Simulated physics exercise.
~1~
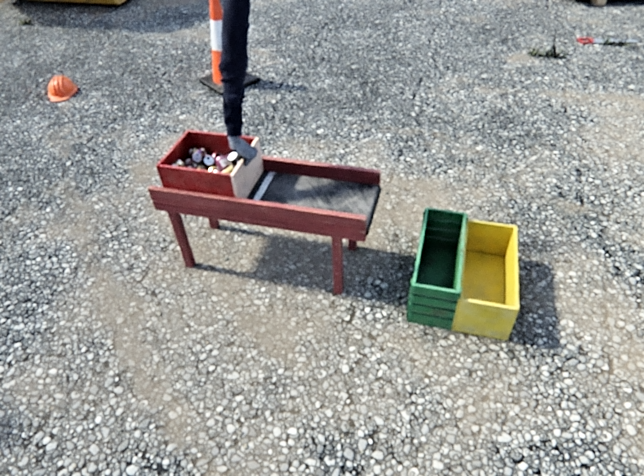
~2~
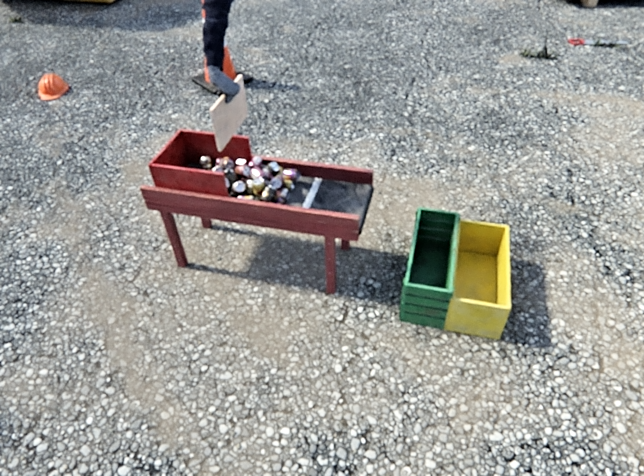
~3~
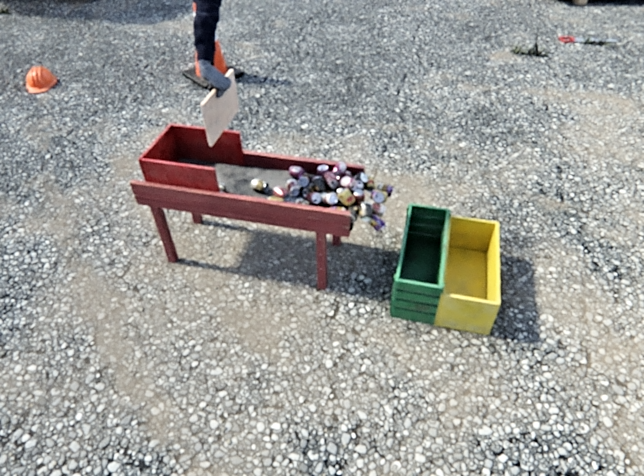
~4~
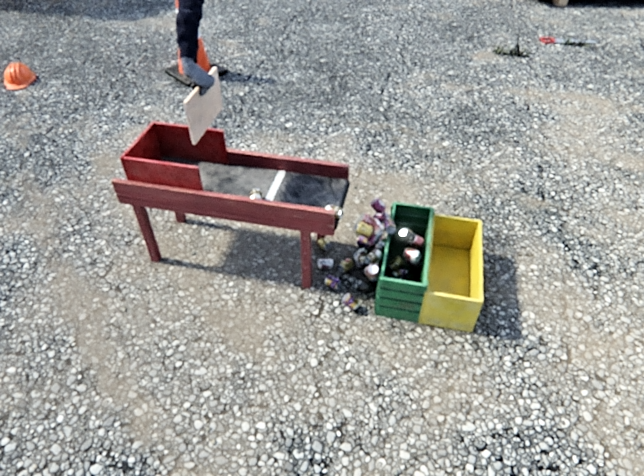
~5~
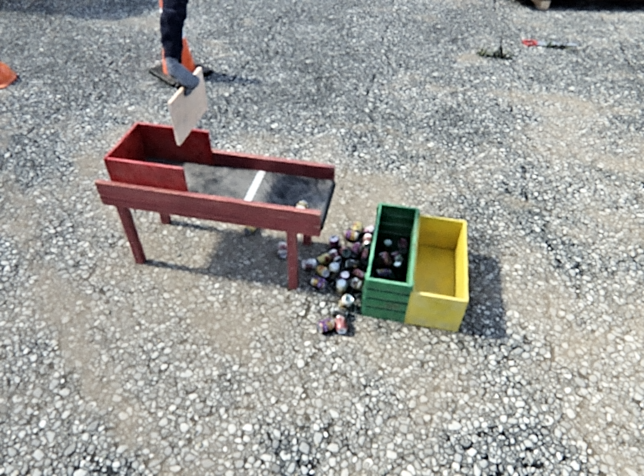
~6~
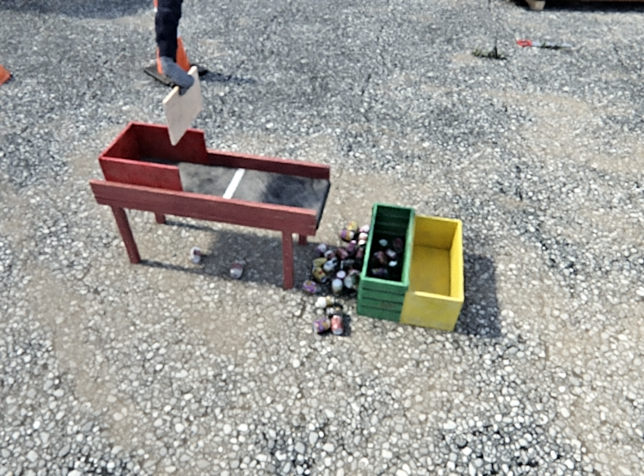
To begin with, a gloved hand grips a pale gate holding a crowd of mini cans inside a red pen on a raised belt, with a green tub and a yellow box standing on the gravel to the right. The hand lifts the gate, and the cans ride right in a loose bunch along the belt. They spill off the far end and tumble down towards the green tub. Some drop inside it, while many more land on the ground just short of it. At the end, most lie heaped on the gravel, and the yellow box stays empty.
